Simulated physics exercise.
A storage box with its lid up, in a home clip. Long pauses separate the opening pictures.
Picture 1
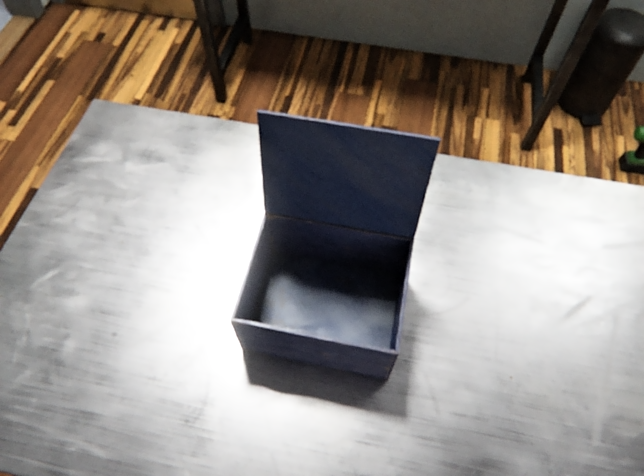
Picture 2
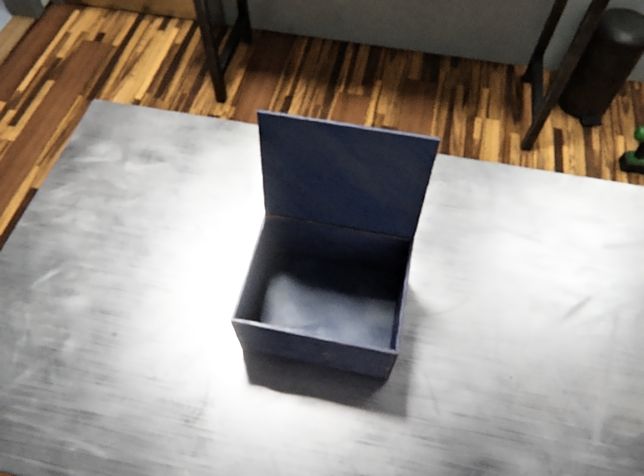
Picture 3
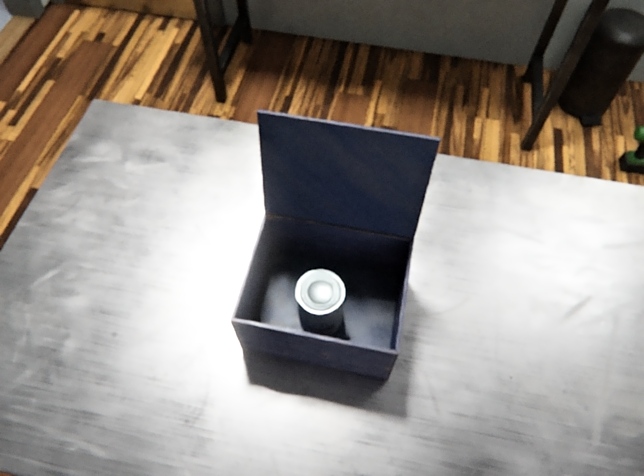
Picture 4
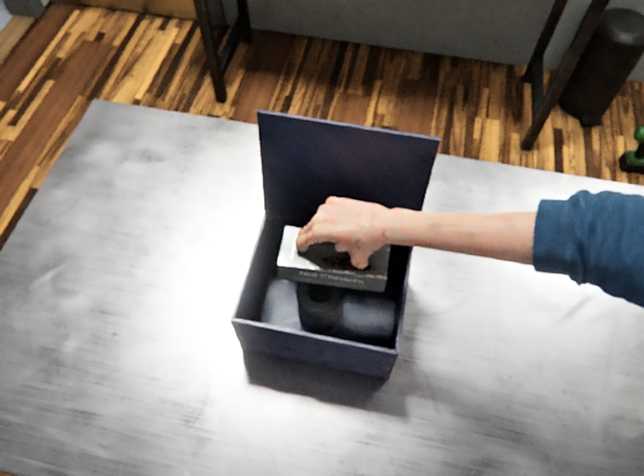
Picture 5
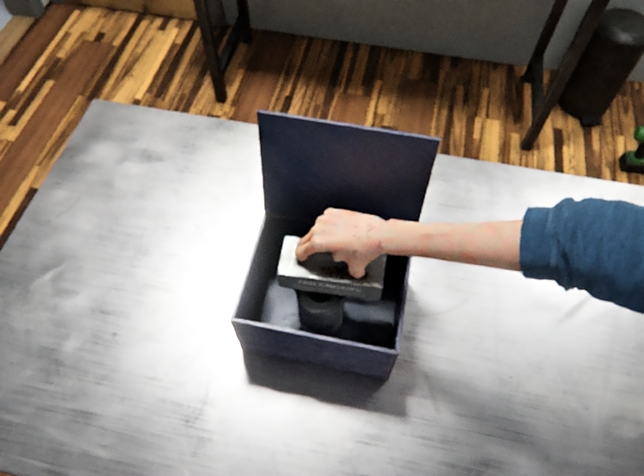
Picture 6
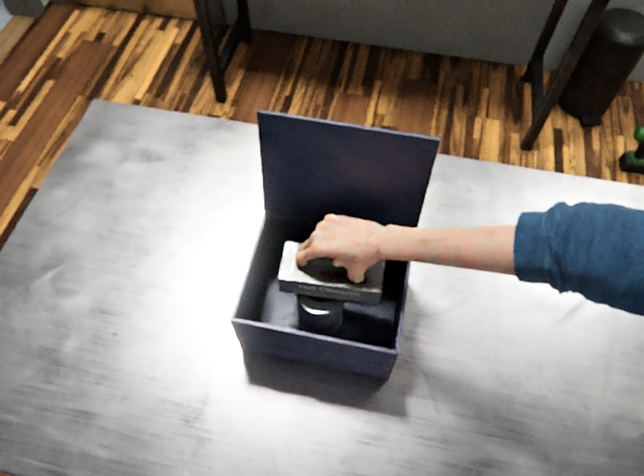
A hand and forearm in a blue sleeve come in from the right over an open dark blue box on a grey table, seen from above in a room with a striped wooden floor. The box is empty at first, its lid raised at the back, and then a round white-topped tin stands inside it. The hand holds a grey carton above the tin and lowers it slightly, while the camera stays still.
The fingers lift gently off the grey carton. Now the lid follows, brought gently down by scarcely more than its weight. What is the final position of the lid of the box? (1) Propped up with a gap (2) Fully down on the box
(1) Propped up with a gap.
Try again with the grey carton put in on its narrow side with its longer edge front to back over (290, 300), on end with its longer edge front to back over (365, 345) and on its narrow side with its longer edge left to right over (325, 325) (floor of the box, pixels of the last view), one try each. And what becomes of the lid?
The first time it goes down completely, the next time it is kept open, and the last time it is kept open.
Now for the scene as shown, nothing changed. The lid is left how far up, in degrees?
Around 20 degrees.
Then, 1.40 s past the last view, lid 74° above the rim.
Then, 1.70 s past the last view, lid 47° above the rim.
Finally, lid 22° above the rim; left askew, grey carton; white tin still in place. Final places as the last picture's camera would see them, grey carton near (332, 274).
